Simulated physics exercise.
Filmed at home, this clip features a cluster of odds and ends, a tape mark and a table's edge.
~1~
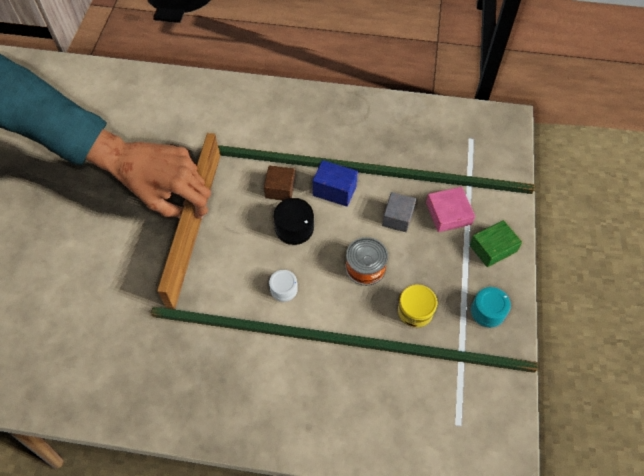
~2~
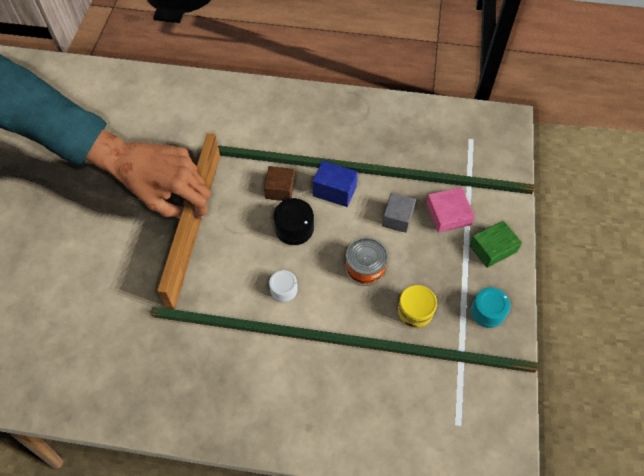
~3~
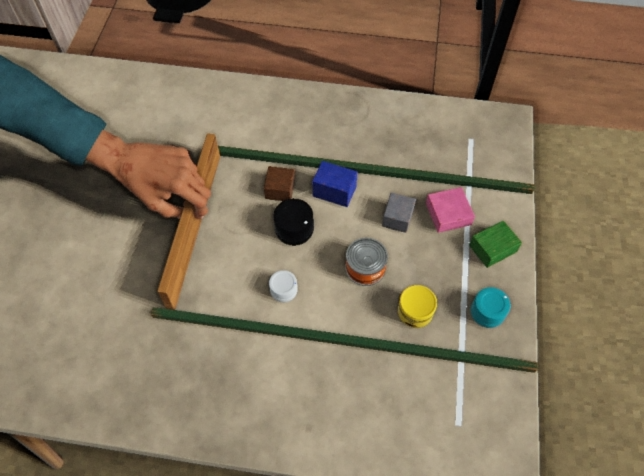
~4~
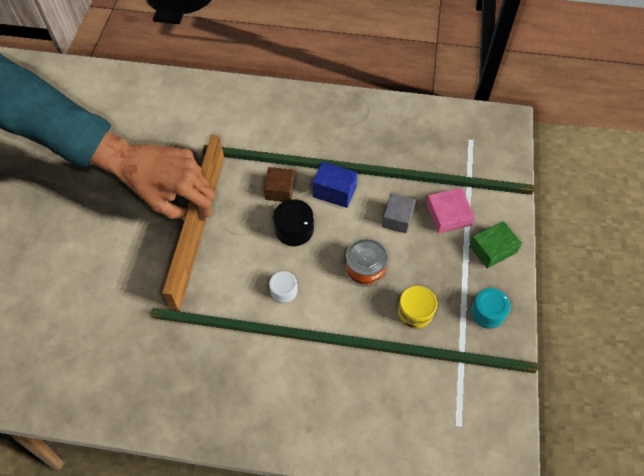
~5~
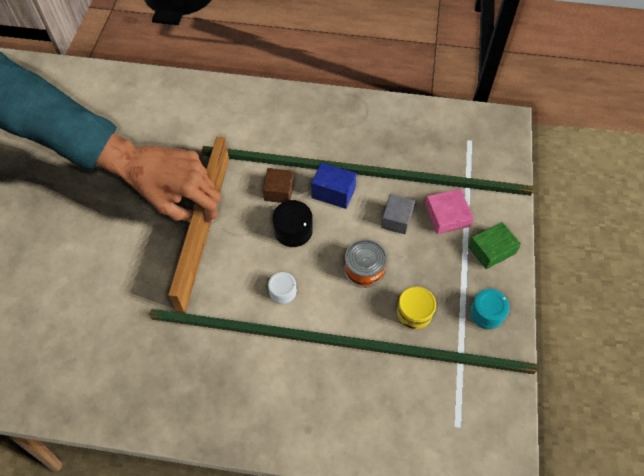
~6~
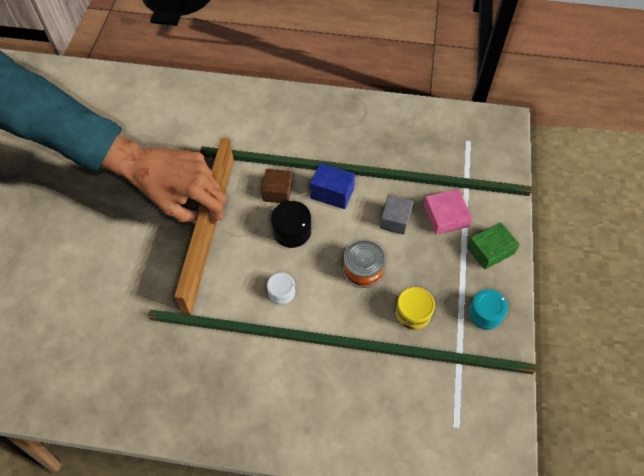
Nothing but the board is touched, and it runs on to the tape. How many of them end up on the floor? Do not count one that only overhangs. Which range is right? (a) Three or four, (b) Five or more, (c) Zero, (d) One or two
d, one or two.
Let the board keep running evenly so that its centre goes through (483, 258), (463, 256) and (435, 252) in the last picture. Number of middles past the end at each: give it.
Per position: 2 / 1 / 0.
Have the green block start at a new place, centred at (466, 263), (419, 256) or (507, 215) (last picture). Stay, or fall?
Spot by spot, it stays put, then stays put, then drops away.
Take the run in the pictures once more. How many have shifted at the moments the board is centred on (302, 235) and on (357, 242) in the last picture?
I count 4 first and 7 after.
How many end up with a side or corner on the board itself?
4 touch it.
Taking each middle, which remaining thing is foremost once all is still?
The green block.
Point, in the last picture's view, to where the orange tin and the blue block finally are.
First at (485, 282); second at (514, 201).
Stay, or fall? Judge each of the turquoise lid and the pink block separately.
The turquoise lid remains in place while the pink block goes down.
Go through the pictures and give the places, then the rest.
Green block (495, 244); turquoise lid (490, 307); pink block (450, 210); board (192, 217); tape (466, 264), in the first picture.
Turquoise lid (490, 308); grey block (399, 213), in the second picture.
Pink block (450, 210); black lid (294, 222), in the third picture.
Green block (495, 244); white lid (284, 287), in the fourth picture.
Turquoise lid (489, 309); yellow tub (416, 308), in the fifth picture.
Green block (493, 246); turquoise lid (488, 310); pink block (447, 212); board (207, 222); tape (463, 266), in the sixth picture.
Soon after, none off yet; green block at rest near (493, 246); turquoise lid at rest near (488, 310); pink block at rest near (447, 212).
After that, none off yet; green block at rest near (493, 246); turquoise lid at rest near (488, 310); pink block moving near (453, 213).
And then, none off yet; green block at rest near (500, 252); turquoise lid moving near (499, 310); pink block displaced well along near (516, 220).
In the end, the number that fall off is one or two; gone, pink block.
